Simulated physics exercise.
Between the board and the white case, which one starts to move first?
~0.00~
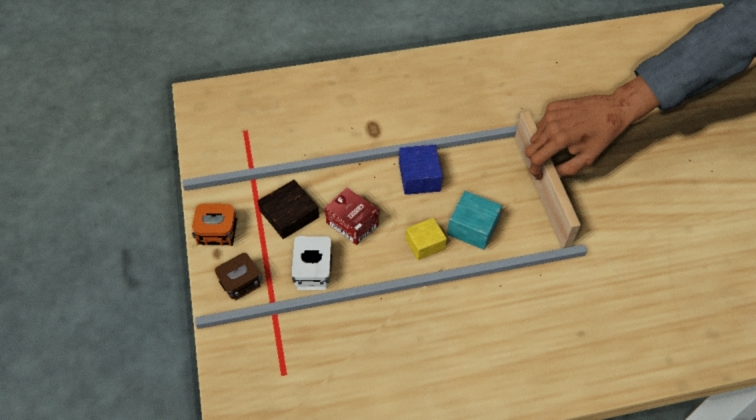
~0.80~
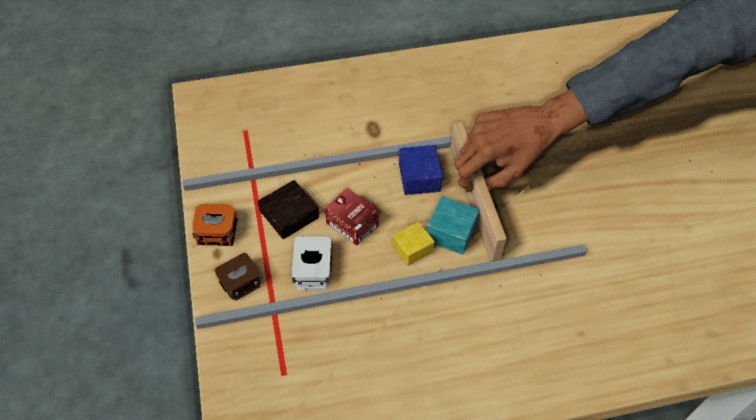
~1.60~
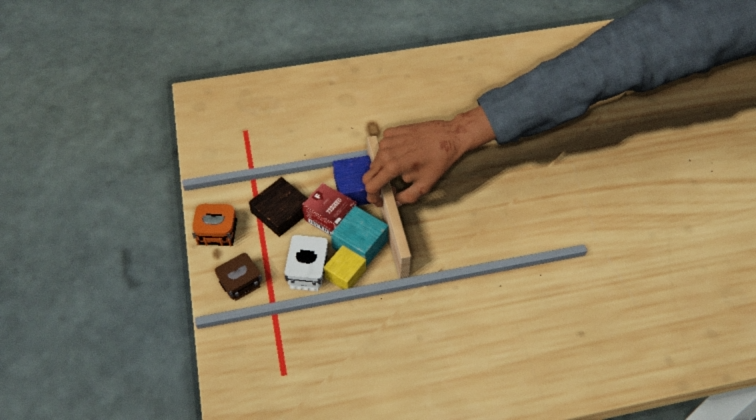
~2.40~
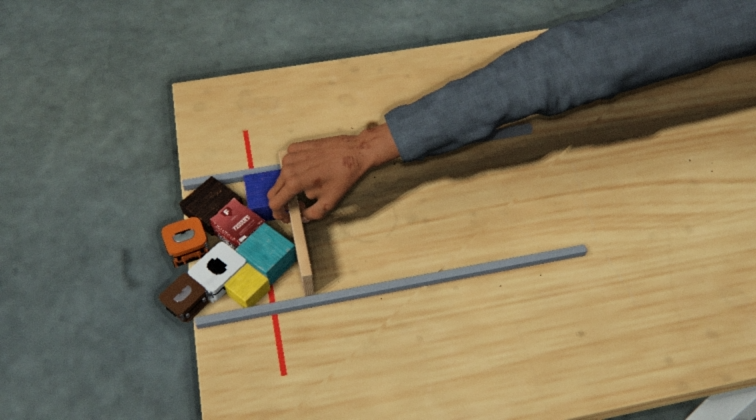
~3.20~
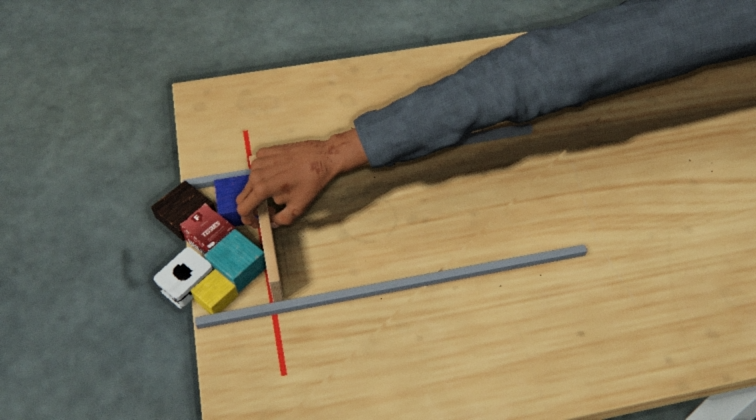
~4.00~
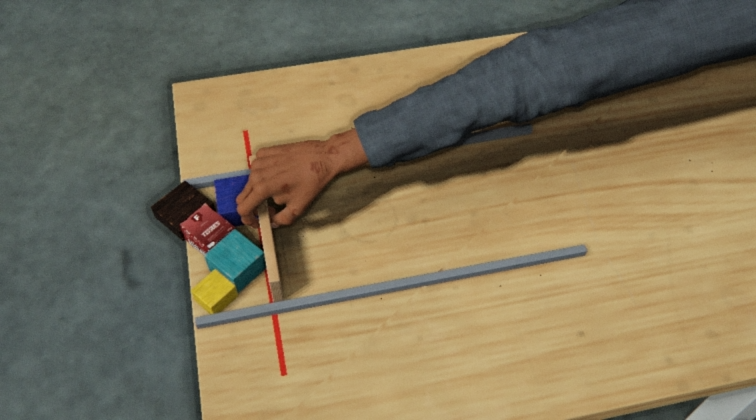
The board starts to move first. It is already sliding left while the white case stays in place, and the case is pushed along only later.
